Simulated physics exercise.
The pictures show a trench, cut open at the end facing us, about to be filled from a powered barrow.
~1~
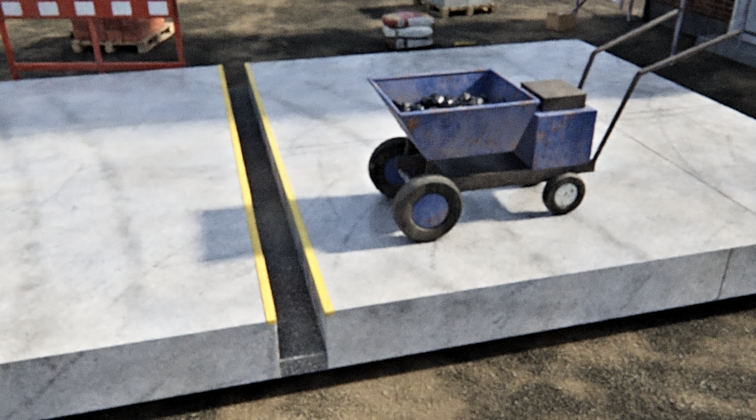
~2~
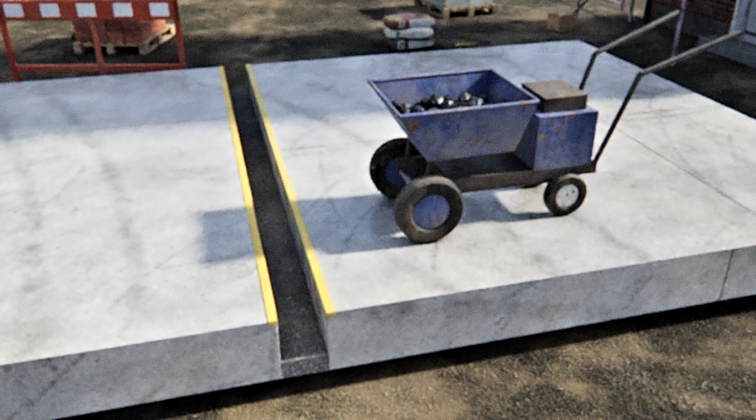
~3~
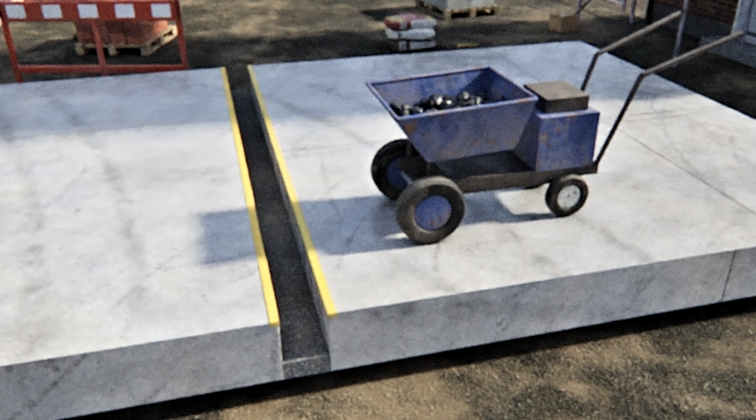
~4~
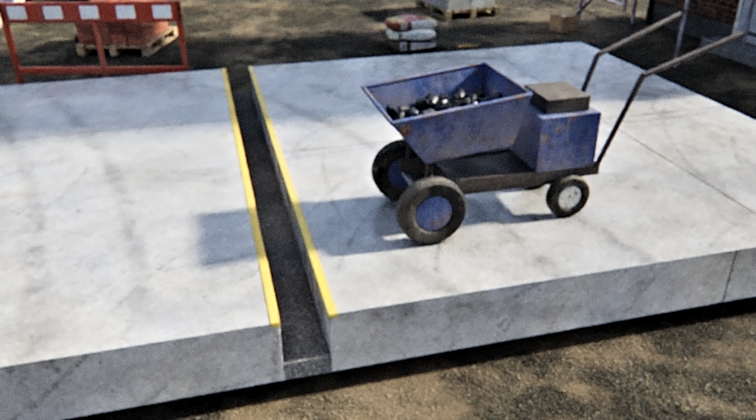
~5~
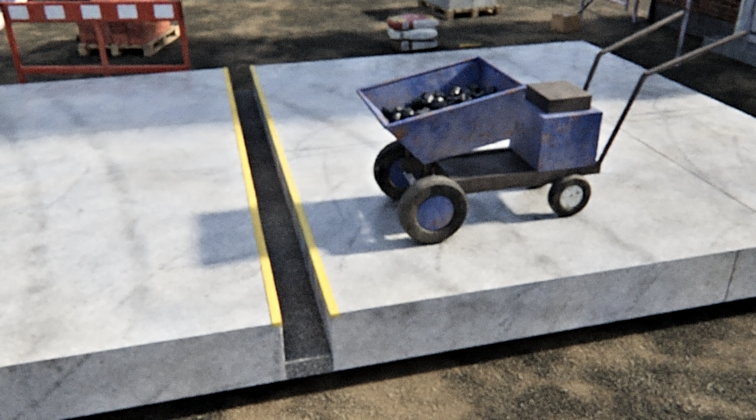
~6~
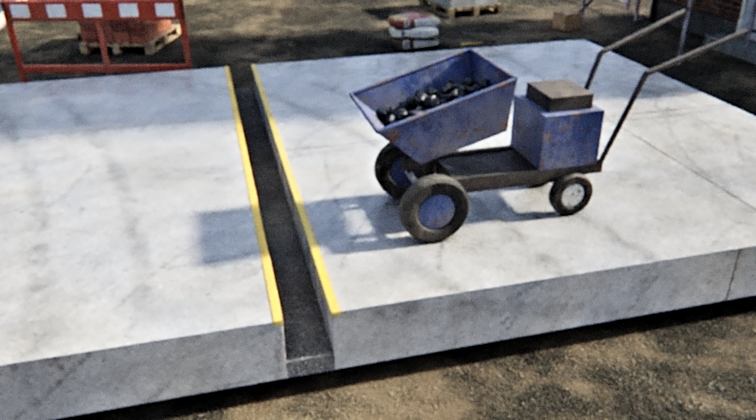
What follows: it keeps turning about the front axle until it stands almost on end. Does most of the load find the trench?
It catches the larger part.
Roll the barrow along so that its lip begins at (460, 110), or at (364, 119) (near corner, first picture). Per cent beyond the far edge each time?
The first gives 0 %, the second 30 %.
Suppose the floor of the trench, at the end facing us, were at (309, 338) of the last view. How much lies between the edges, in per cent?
Near 70 %.
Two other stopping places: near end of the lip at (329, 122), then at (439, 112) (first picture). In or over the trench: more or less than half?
At the first place less than half, at the second the smaller part.
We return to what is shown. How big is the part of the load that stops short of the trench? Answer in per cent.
It comes to 15 per cent or so.
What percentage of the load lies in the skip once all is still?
About 0 per cent.
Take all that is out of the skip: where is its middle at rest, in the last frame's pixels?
At about (291, 253).
Soon after the last picture, skip tipped steeply; all in the skip.
A little later, skip tipped right over; nearly all in the skip; a stray few short of the trench; a stray few in or heaped over the trench; a stray few falling.
Later still, skip tipped right over; about a quarter in the skip; a small part short of the trench; about two thirds in or heaped over the trench.
By the end, skip tipped right over; a stray few in the skip; a small part short of the trench; most in or heaped over the trench; none beyond it.
